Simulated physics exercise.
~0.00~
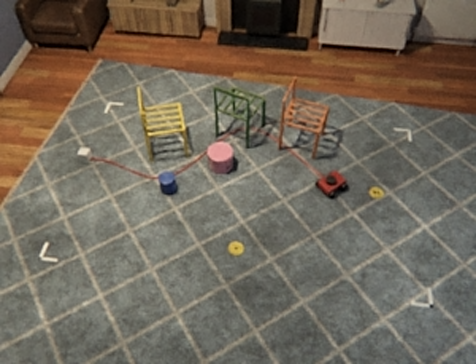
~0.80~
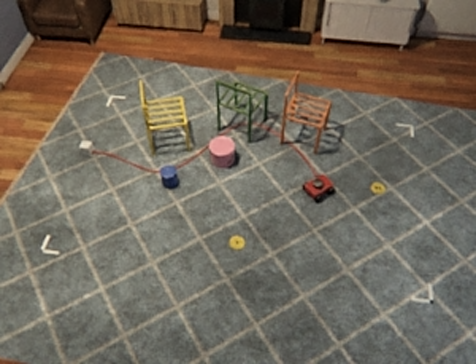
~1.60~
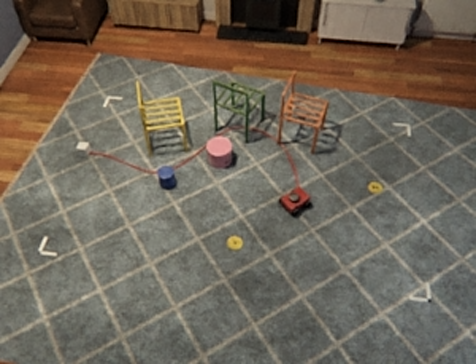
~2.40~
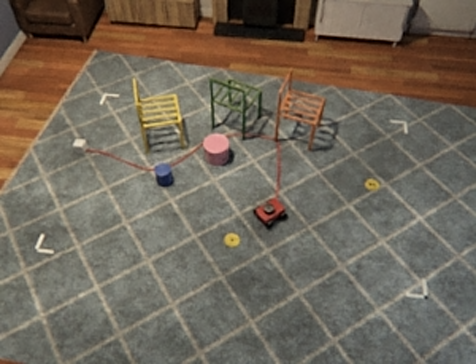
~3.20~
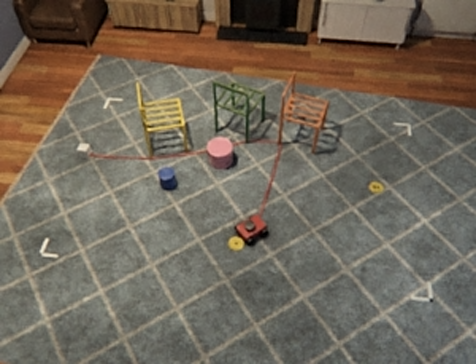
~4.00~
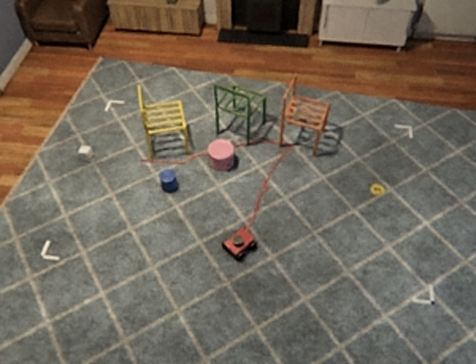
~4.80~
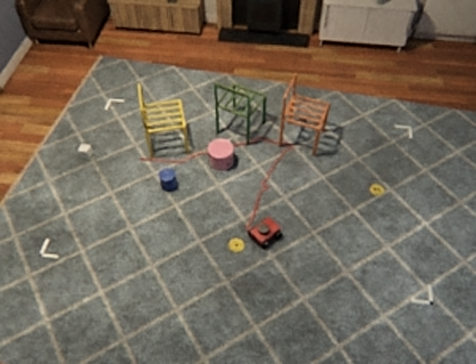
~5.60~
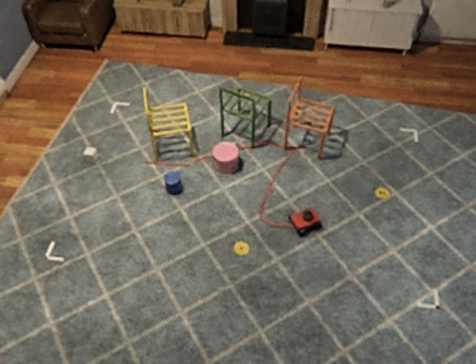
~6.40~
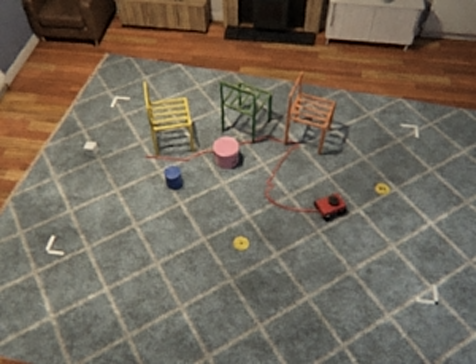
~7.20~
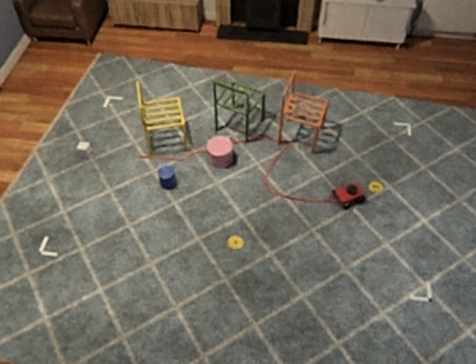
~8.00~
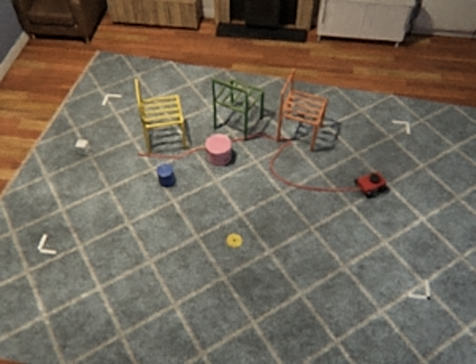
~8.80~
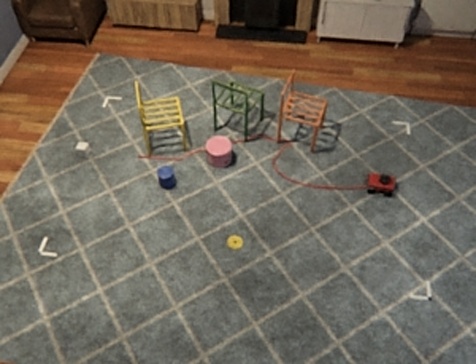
A small red cart trailing a red cord rolled down and left across the blue rug to a yellow ring, then turned back right to the other yellow ring and stopped there, while the chairs, pink bucket and blue tub stayed put and the plug ended up out.
